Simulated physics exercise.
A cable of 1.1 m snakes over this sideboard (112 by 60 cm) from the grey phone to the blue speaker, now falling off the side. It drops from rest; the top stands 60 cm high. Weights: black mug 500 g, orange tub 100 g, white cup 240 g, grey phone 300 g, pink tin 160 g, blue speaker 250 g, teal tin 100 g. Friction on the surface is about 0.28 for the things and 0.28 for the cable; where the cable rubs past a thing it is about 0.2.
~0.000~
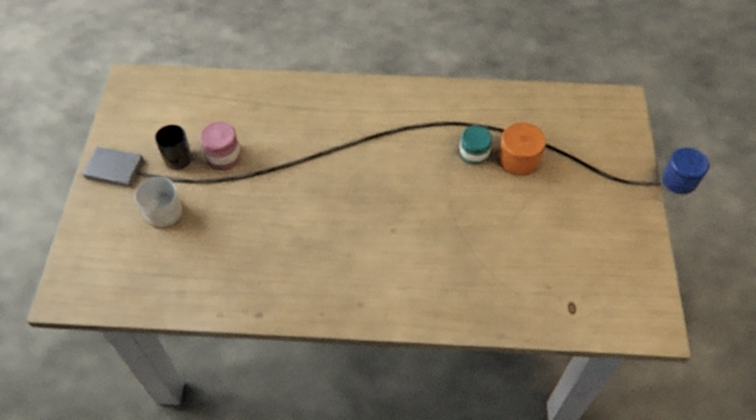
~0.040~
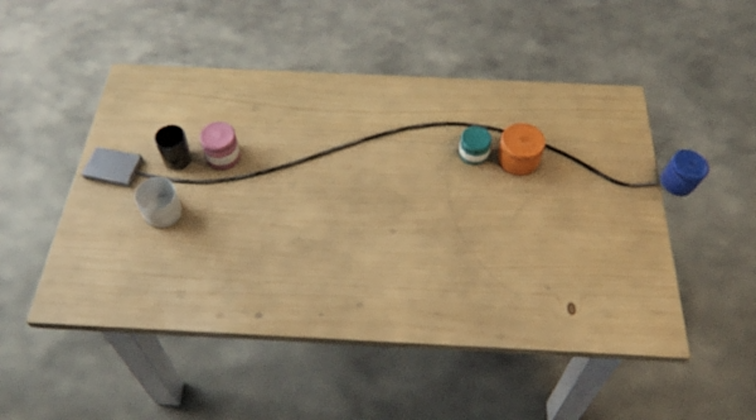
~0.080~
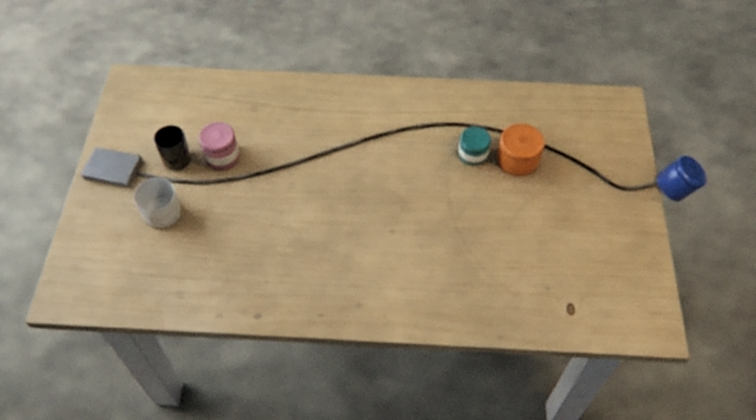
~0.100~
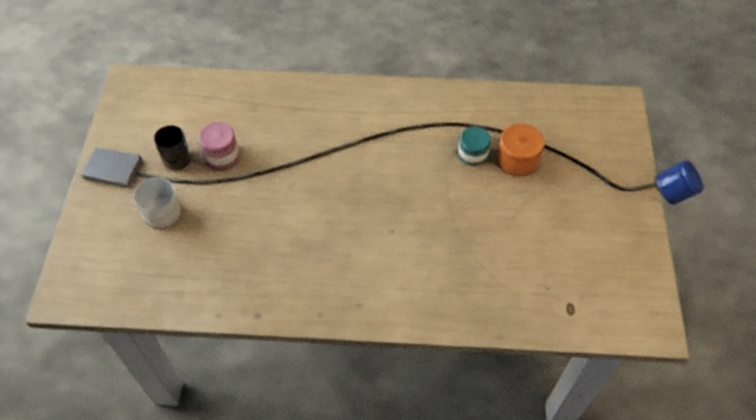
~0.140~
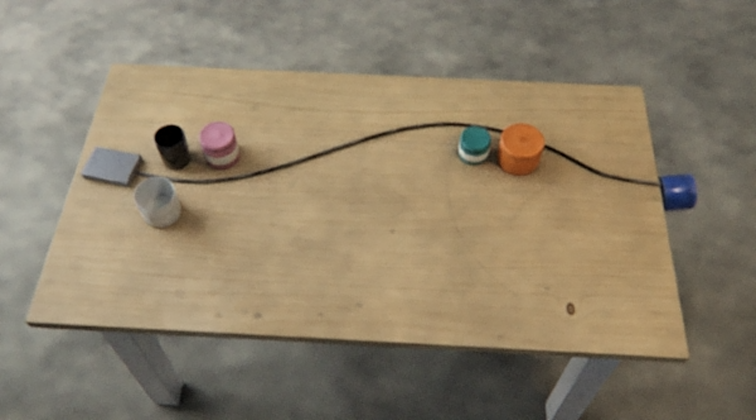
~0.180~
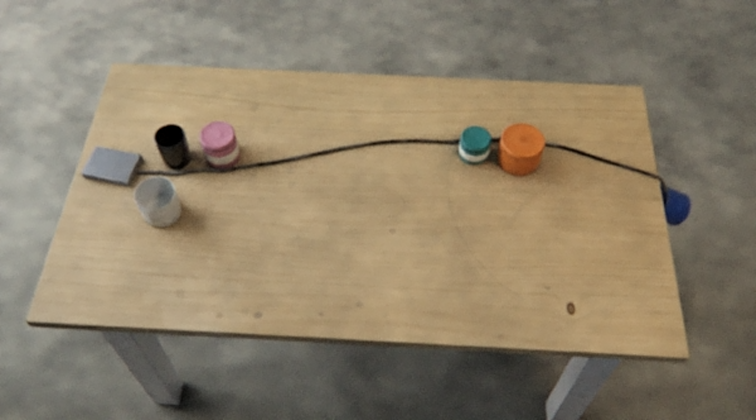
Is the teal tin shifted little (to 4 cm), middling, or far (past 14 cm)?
Verdict: The teal tin slides into the middle band.
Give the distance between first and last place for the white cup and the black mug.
White cup 0 cm, black mug 2 cm.
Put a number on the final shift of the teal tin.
About: Teal tin 6 cm.
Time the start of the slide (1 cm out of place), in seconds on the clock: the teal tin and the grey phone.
Teal tin 0.24 s, grey phone 0.24 s.
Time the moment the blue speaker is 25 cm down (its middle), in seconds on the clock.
About: Never.
By 0.4 s, the cable's tail end at (168, 170); teal tin 5 cm off its start, blue speaker over the edge, grey phone 6 cm off its start.
By 0.7 s, the cable's tail end at (171, 170); teal tin 7 cm off its start, grey phone 6 cm off its start, orange tub 6 cm off its start.
By 0.9 s, the cable's tail end at (171, 170); teal tin 7 cm off its start at (485, 165), grey phone 6 cm off its start at (143, 169), orange tub 6 cm off its start at (526, 164).
By 1.2 s, the cable's tail end at (171, 170); teal tin 7 cm off its start, blue speaker over the edge, grey phone 6 cm off its start.
By 2.4 s, the cable's tail end at (171, 170); teal tin 7 cm off its start at (485, 166), blue speaker over the edge, grey phone 6 cm off its start at (143, 169), orange tub 6 cm off its start at (526, 165).
